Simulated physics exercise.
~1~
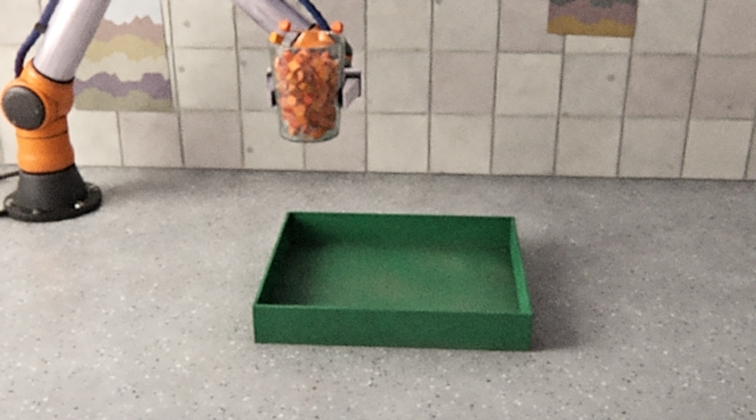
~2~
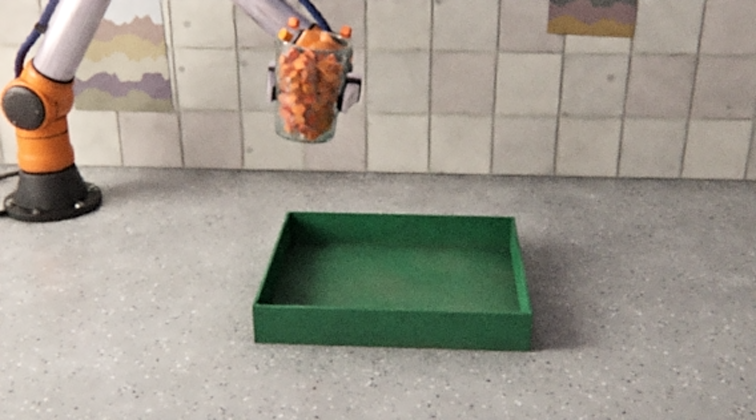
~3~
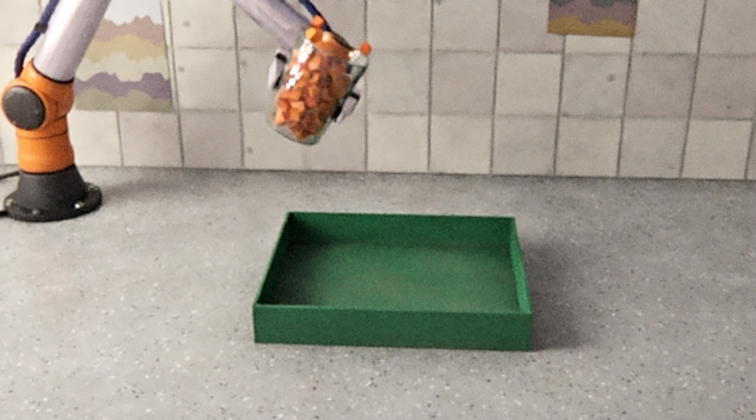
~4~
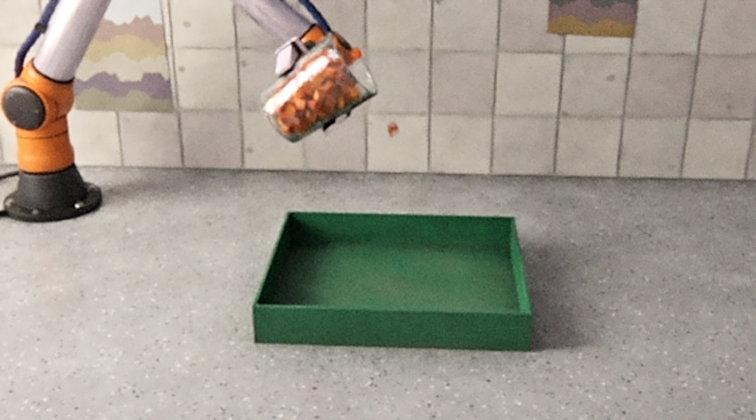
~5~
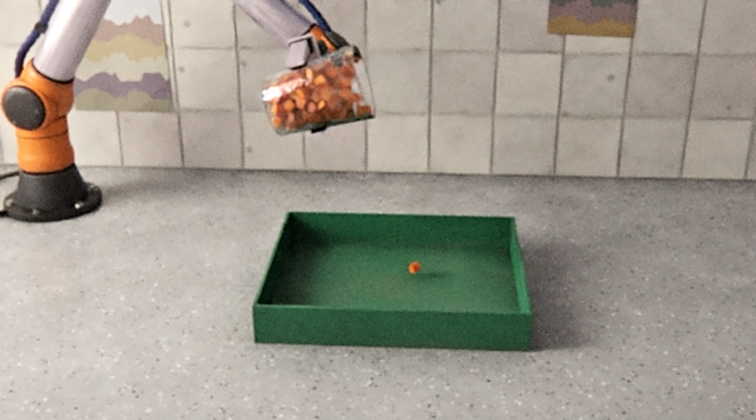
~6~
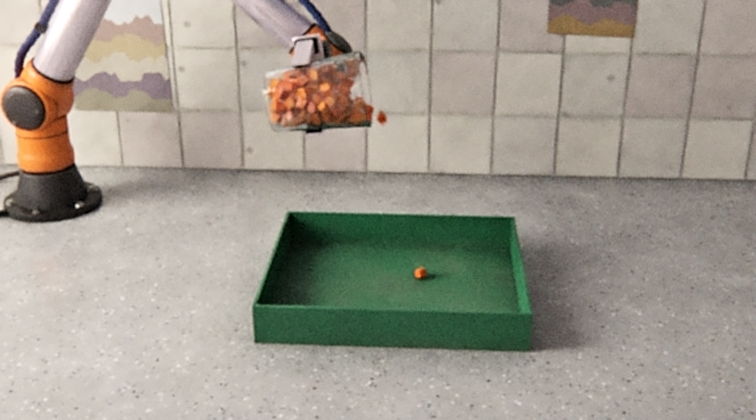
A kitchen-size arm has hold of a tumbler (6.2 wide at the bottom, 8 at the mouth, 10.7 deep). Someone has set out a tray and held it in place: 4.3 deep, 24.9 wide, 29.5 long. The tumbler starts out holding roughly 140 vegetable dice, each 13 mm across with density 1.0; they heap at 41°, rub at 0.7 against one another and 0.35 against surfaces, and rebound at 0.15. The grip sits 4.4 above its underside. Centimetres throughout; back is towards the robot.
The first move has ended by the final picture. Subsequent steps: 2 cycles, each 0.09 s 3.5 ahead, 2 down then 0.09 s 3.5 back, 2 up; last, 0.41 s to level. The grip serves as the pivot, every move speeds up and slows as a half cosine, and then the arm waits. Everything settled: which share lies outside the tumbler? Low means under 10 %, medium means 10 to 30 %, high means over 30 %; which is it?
It is high.
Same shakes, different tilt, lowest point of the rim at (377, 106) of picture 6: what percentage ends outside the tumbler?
Estimate: About 15 per cent.
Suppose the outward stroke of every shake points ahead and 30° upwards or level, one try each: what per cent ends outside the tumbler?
Roughly 95 per cent, then 75 per cent.
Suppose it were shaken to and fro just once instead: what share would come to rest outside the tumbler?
It would come to around 35 %.
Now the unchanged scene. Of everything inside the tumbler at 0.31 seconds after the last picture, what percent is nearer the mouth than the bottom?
Roughly 60 %.
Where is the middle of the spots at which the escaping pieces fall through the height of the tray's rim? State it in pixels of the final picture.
Centre: About (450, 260).
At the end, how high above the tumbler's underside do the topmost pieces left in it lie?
I'd say close to 8.0 cm.
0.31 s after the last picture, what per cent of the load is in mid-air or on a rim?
Roughly 13 per cent.
Then, 0.31 s on, tilted 81° forward, highest piece 24 above the table; 105 in the tumbler, 13 in the tray, 17 in flight or on a rim.
Then, 0.62 s on, tilted 25° forward, highest piece 29 above the table; 85 in the tumbler, 46 in the tray, 1 on the table or floor, 3 in flight or on a rim.
Then, 0.97 s on, level, highest piece 29 above the table; 85 in the tumbler, 49 in the tray, 1 on the table or floor.
Then, 2.02 s on, level, highest piece 29 above the table; 85 in the tumbler, 49 in the tray, 1 on the table or floor.
In the end, 85 in the tumbler, 49 in the tray, 1 on the table or floor. That is 37 % outside the tumbler.
